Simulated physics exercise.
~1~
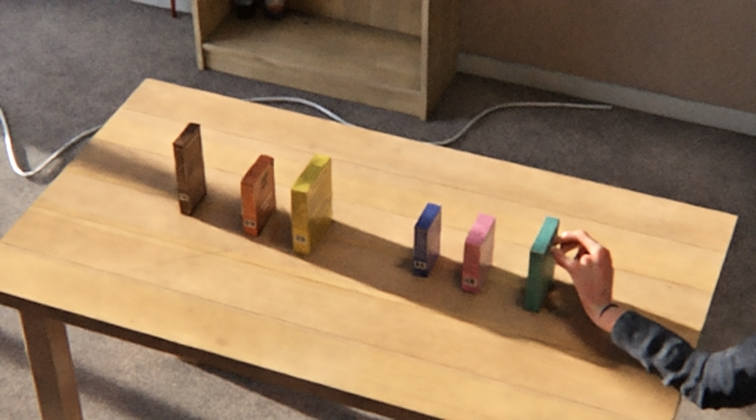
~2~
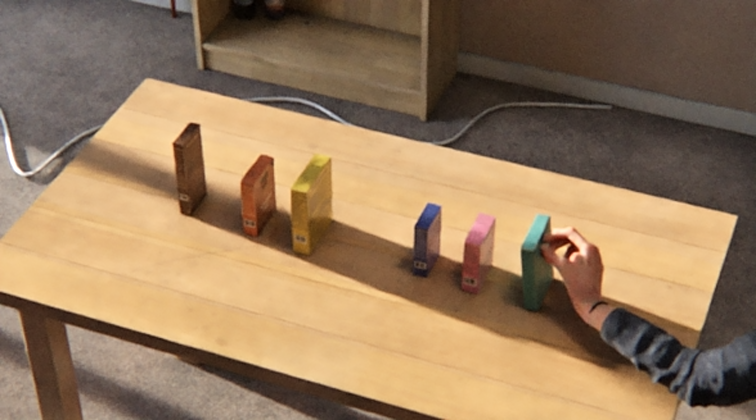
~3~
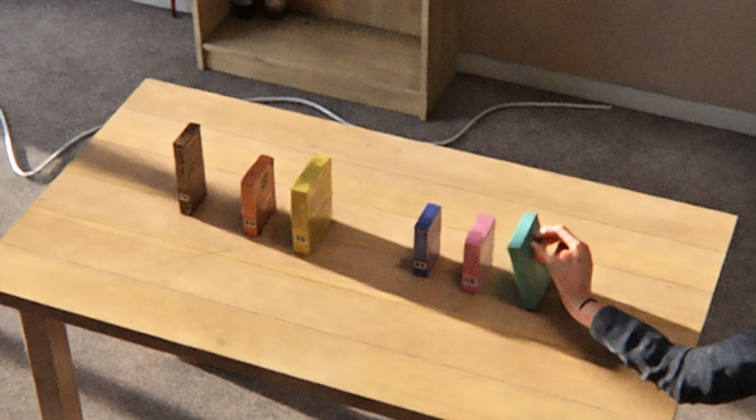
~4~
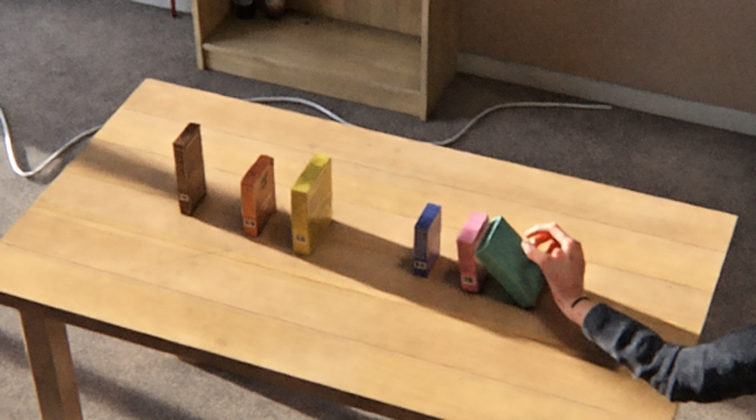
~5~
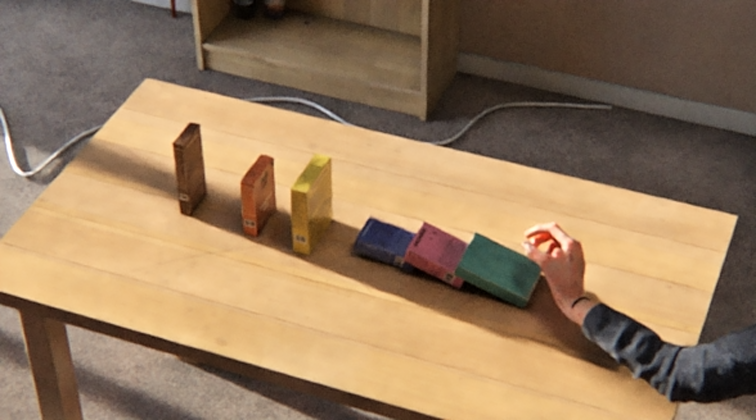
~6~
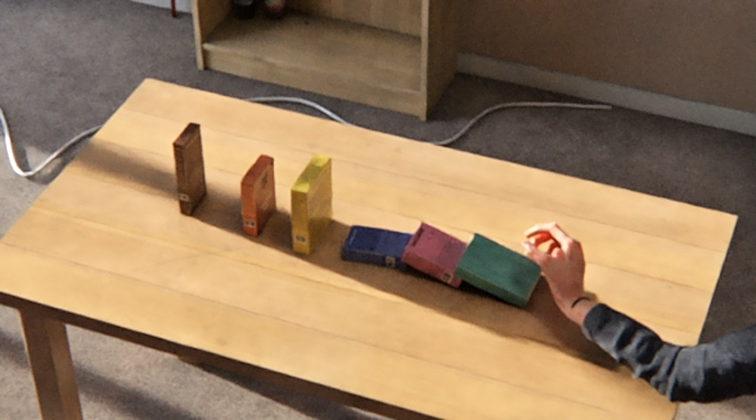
On a light wooden table in a carpeted room, six upright box-like pieces stand in a spaced row, brown, orange, yellow, blue, pink and turquoise from left to right. A hand reaching in from the right pushes the top of the turquoise one, which shifts slightly left and begins to lean. It tips against the pink packet, setting it leaning too. The pink packet topples into the blue one, and all three go down leftward, overlapping. The blue packet settles flat just short of the yellow one, while the yellow, orange and brown packets remain standing and the hand stays nearby.
